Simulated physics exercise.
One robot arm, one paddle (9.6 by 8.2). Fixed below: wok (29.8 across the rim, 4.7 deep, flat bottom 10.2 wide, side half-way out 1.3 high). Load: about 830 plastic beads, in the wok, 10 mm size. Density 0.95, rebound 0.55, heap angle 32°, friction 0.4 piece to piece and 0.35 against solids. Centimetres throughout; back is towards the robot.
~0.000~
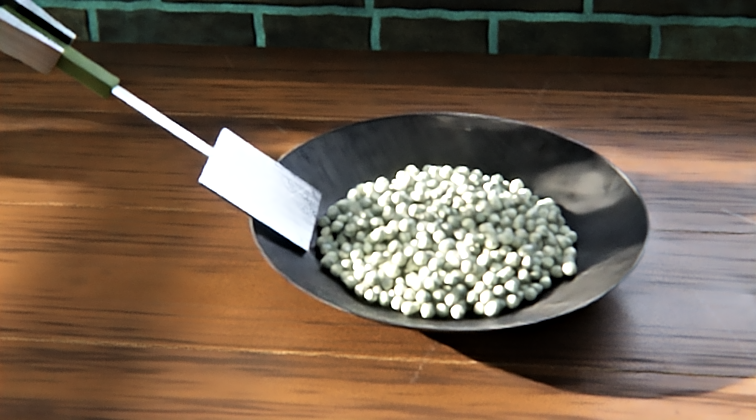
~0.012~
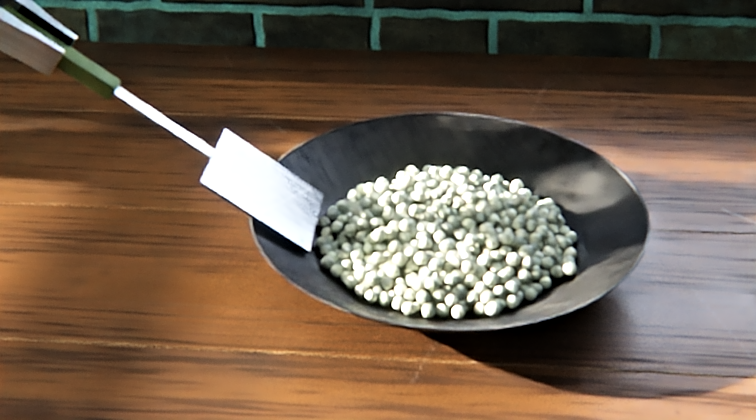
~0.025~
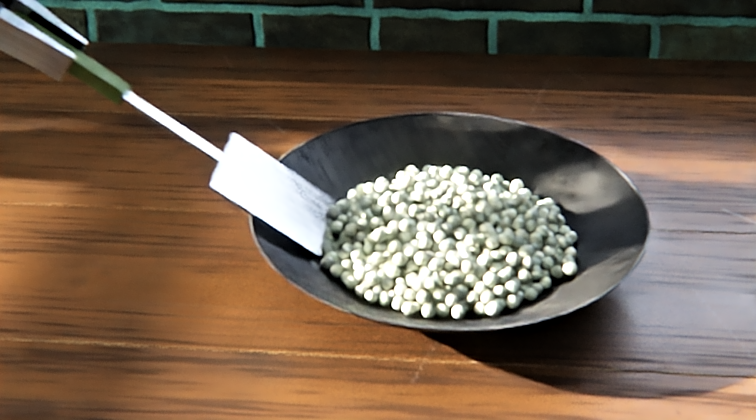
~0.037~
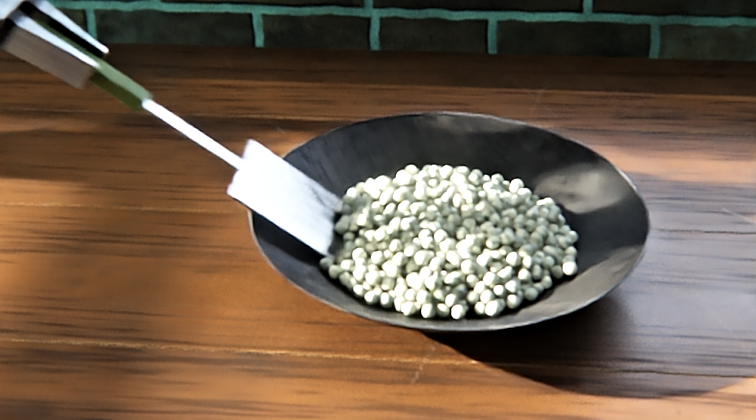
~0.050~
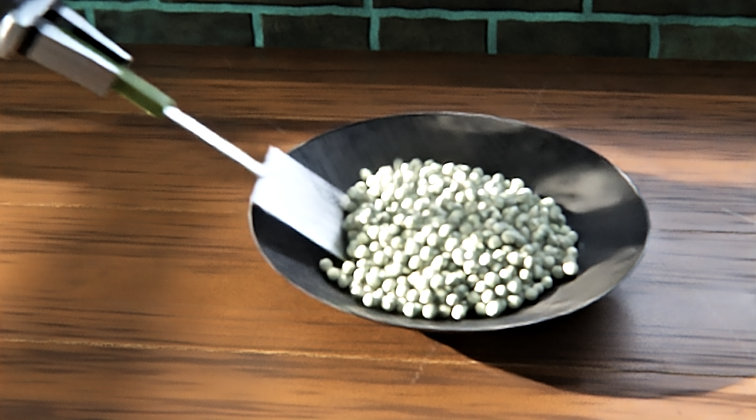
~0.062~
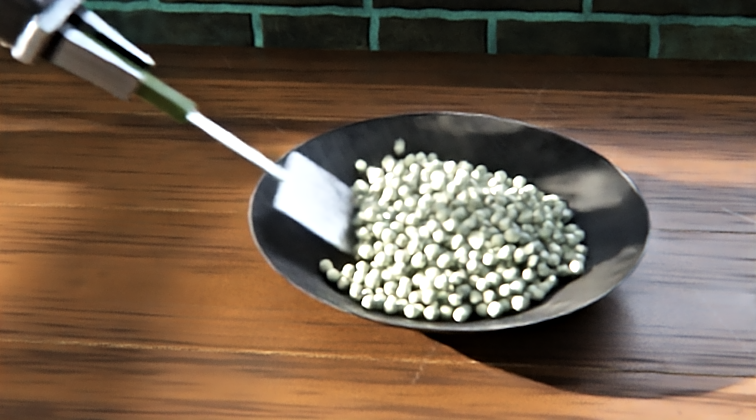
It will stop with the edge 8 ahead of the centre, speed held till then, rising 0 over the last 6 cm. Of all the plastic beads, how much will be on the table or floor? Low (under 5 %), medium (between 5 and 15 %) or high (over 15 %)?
Share on the table or floor: High (over 15 %).
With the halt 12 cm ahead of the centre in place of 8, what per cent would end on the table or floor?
In that case some 45 per cent.
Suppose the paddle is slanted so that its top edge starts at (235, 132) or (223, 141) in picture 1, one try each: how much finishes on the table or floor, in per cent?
Some 30 and 30 per cent.
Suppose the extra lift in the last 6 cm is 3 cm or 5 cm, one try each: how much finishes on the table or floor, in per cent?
Some 30 and 25 per cent.
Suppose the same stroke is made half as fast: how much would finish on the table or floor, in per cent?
It would be near 5 per cent.
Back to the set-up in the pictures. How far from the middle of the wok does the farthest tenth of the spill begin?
Some 40 cm.
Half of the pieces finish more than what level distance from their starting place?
Roughly 8 cm.
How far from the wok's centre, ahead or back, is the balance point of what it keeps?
Some 4.5 cm ahead.
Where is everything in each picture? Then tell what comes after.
The first picture shows paddle top edge at (211, 154), sloping 37°; upper third of the load around (443, 225), from x 320 to 570, top at y 170; 826 in the wok.
The second picture shows paddle top edge at (213, 155), sloping 37°; upper third of the load around (443, 225), from x 320 to 570, top at y 170.
The third picture shows paddle top edge at (223, 159), sloping 37°; upper third of the load around (444, 225), from x 325 to 570, top at y 170.
The fourth picture shows paddle top edge at (242, 167), sloping 37°; upper third of the load around (440, 224), from x 325 to 570, top at y 170.
The fifth picture shows paddle top edge at (264, 174), sloping 37°; upper third of the load around (441, 221), from x 325 to 570, top at y 165.
The sixth picture shows paddle top edge at (285, 178), sloping 37°; upper third of the load around (441, 217), from x 325 to 580, top at y 145; 826 in the wok.
After 0.09 s, sloping 37°, highest piece 6 above the table; 826 in the wok.
After 0.12 s, sloping 37°, highest piece 7 above the table; 825 in the wok, 1 on the blade or in flight.
After 0.34 s, sloping 37°, highest piece 6 above the table; 624 in the wok, 147 on the table or floor, 55 on the blade or in flight.
After 1.39 s, sloping 37°, highest piece 5 above the table; 620 in the wok, 206 on the table or floor.
At rest, 620 in the wok, 206 on the table or floor. That is 25 % on the table or floor.
